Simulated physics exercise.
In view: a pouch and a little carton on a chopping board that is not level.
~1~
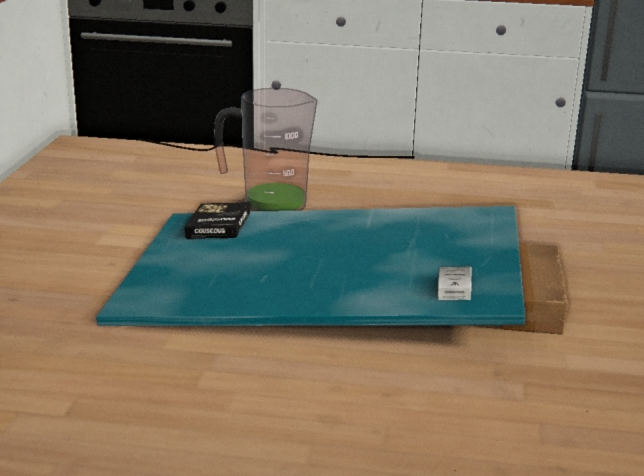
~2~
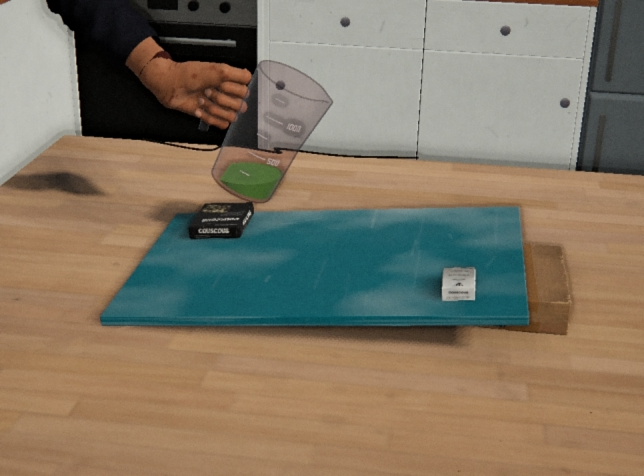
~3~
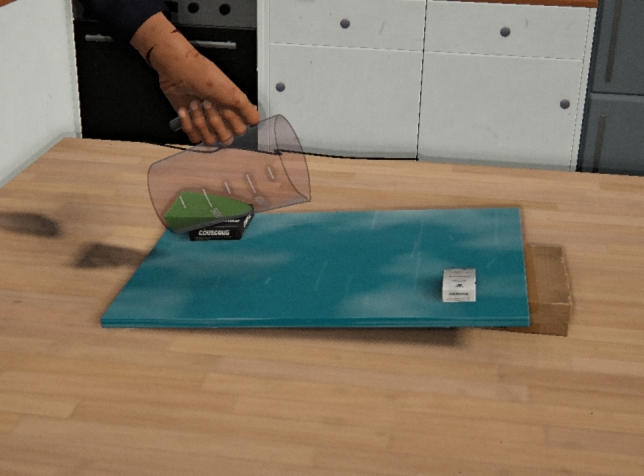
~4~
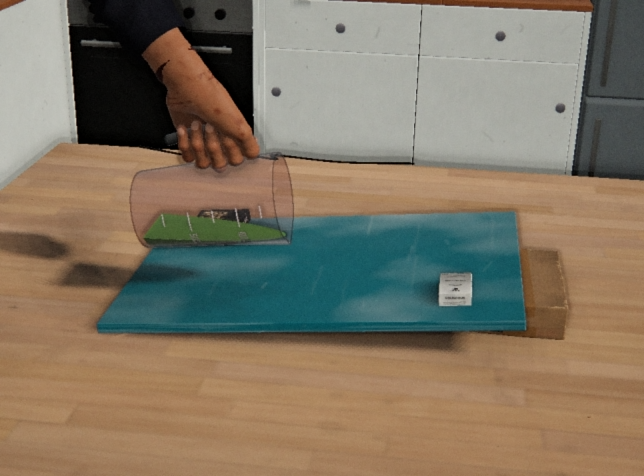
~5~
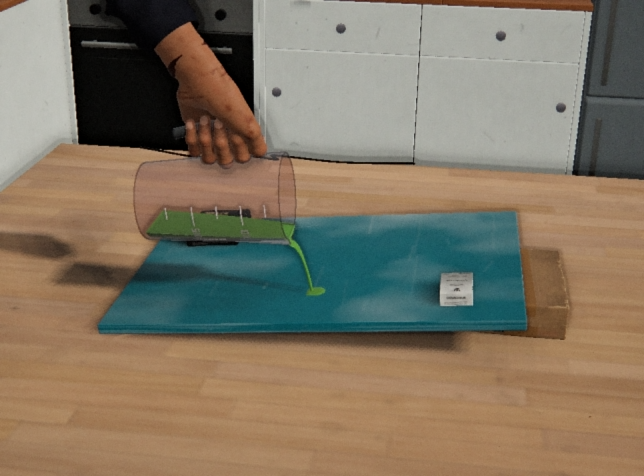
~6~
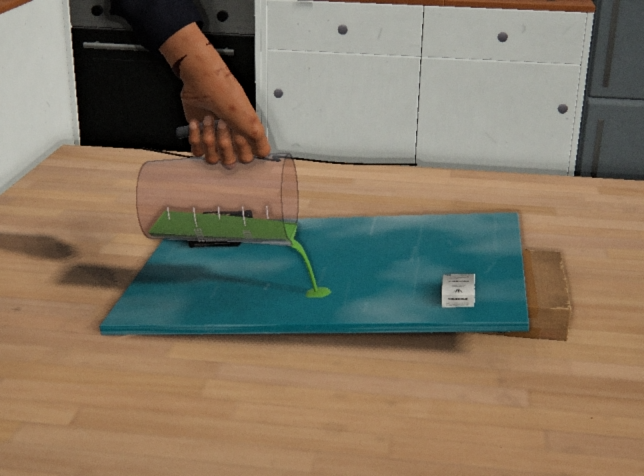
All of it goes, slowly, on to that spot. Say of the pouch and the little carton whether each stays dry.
The pouch escapes; the little carton escapes.
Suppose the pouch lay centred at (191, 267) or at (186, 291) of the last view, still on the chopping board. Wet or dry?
First it is reached, then it is reached.
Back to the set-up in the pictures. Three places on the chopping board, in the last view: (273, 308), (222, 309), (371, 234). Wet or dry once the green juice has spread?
One: Soaked. Two: Wet. Three: Not reached.
Next, it runs down to the left; the pouch is clear of it; the little carton is clear of it.
After that, it runs down to the left and off the end; the pouch is clear of it; the little carton is clear of it.
Finally, it runs down to the left and off the end; the pouch is clear of it; the little carton is clear of it.
